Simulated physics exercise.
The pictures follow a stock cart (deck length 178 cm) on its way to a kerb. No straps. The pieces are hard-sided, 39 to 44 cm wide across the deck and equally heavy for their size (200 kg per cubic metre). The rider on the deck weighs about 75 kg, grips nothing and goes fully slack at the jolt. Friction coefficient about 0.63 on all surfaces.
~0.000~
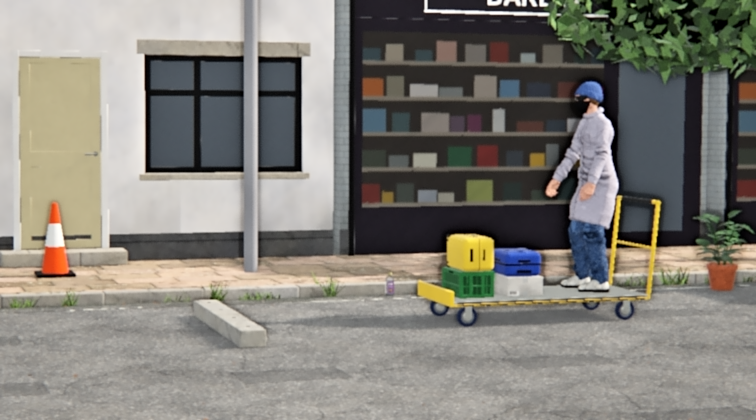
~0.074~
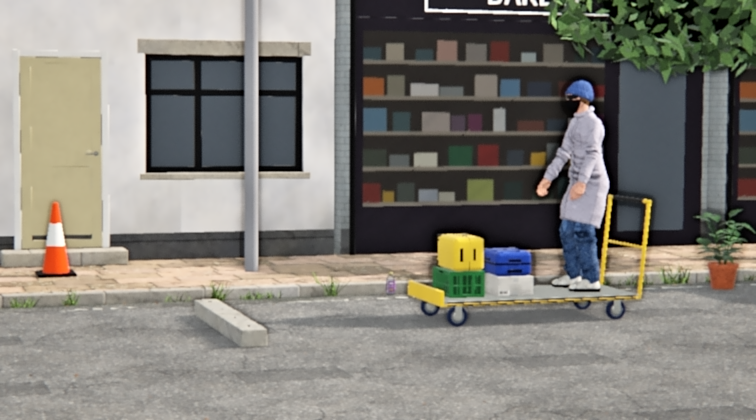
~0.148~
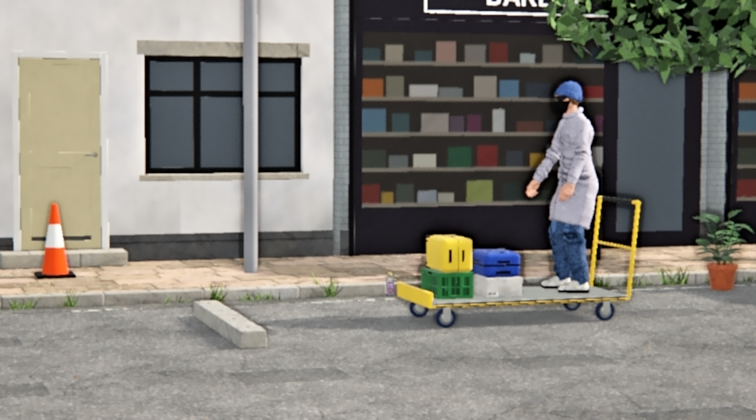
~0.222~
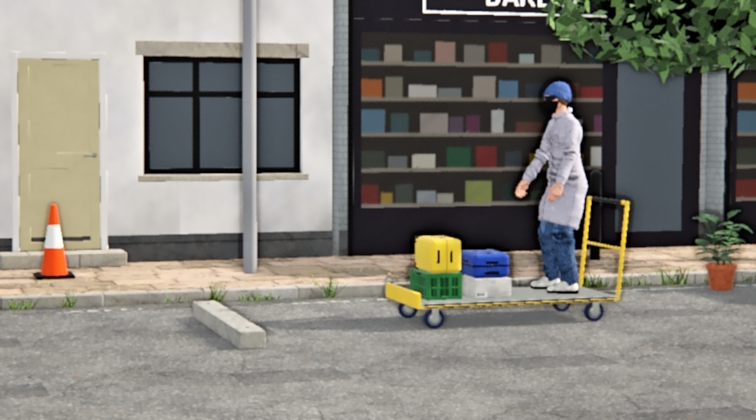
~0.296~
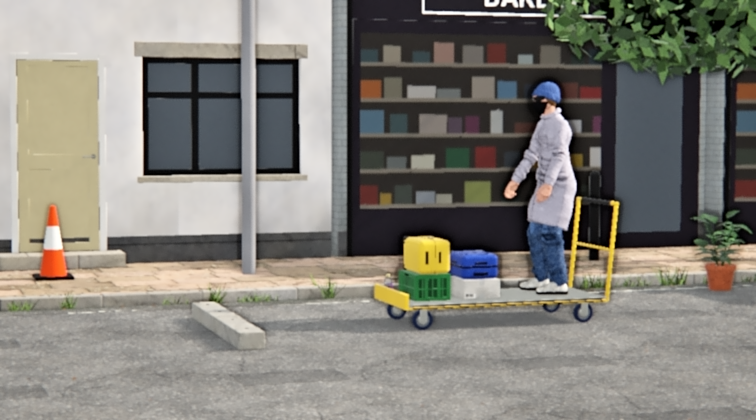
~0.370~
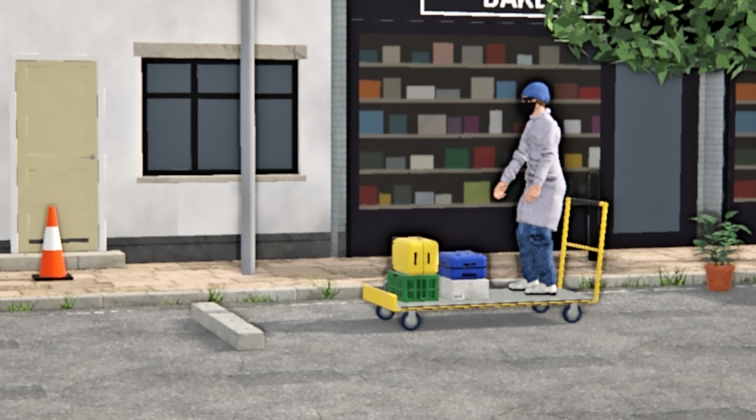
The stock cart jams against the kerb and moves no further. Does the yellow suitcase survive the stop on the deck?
At this pace the yellow suitcase remains on the deck.
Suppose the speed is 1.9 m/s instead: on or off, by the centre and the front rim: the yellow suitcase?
In that case yellow off.
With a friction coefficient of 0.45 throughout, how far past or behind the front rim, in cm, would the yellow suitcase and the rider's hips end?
Then yellow 10 behind, hips 110 behind.
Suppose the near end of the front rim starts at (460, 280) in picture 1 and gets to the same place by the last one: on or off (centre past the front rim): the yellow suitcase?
In that case yellow off.
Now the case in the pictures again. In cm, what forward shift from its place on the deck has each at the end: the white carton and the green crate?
About: White 20, green 10.
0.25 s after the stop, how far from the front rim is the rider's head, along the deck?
Some 110 cm behind it.
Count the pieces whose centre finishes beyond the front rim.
0 in all.
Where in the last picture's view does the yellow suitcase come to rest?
At about (249, 261).
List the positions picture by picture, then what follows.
The first picture shows yellow suitcase (470, 253), green crate (468, 282), rim corner (452, 302); 176 cm short of the stop.
The second picture shows yellow suitcase (460, 252), green crate (458, 282), rim corner (442, 302); 166 cm short of the stop.
The third picture shows yellow suitcase (449, 253), green crate (447, 283), rim corner (431, 303); 157 cm short of the stop.
The fourth picture shows yellow suitcase (438, 254), green crate (436, 284), rim corner (419, 304); 147 cm short of the stop.
The fifth picture shows yellow suitcase (426, 255), green crate (424, 285), rim corner (407, 305); 138 cm short of the stop.
The sixth picture shows yellow suitcase (415, 256), green crate (413, 286), rim corner (395, 306); 128 cm short of the stop. Speed about 1.3 m/s.
Impact comes at 1.37 s.
After 1.62 s the yellow suitcase is 19 cm behind the rim, tilted 0°, near (249, 261) in the last picture's view.
After 1.92 s the yellow suitcase is 19 cm behind the rim, tilted 0°, near (249, 261) in the last picture's view.
After 2.37 s the yellow suitcase is 19 cm behind the rim, tilted 0°, near (249, 261) in the last picture's view.
Final state at 2.6 s, nothing is past the rim; behind it, yellow suitcase, blue suitcase, white carton, green crate and the rider's hips.
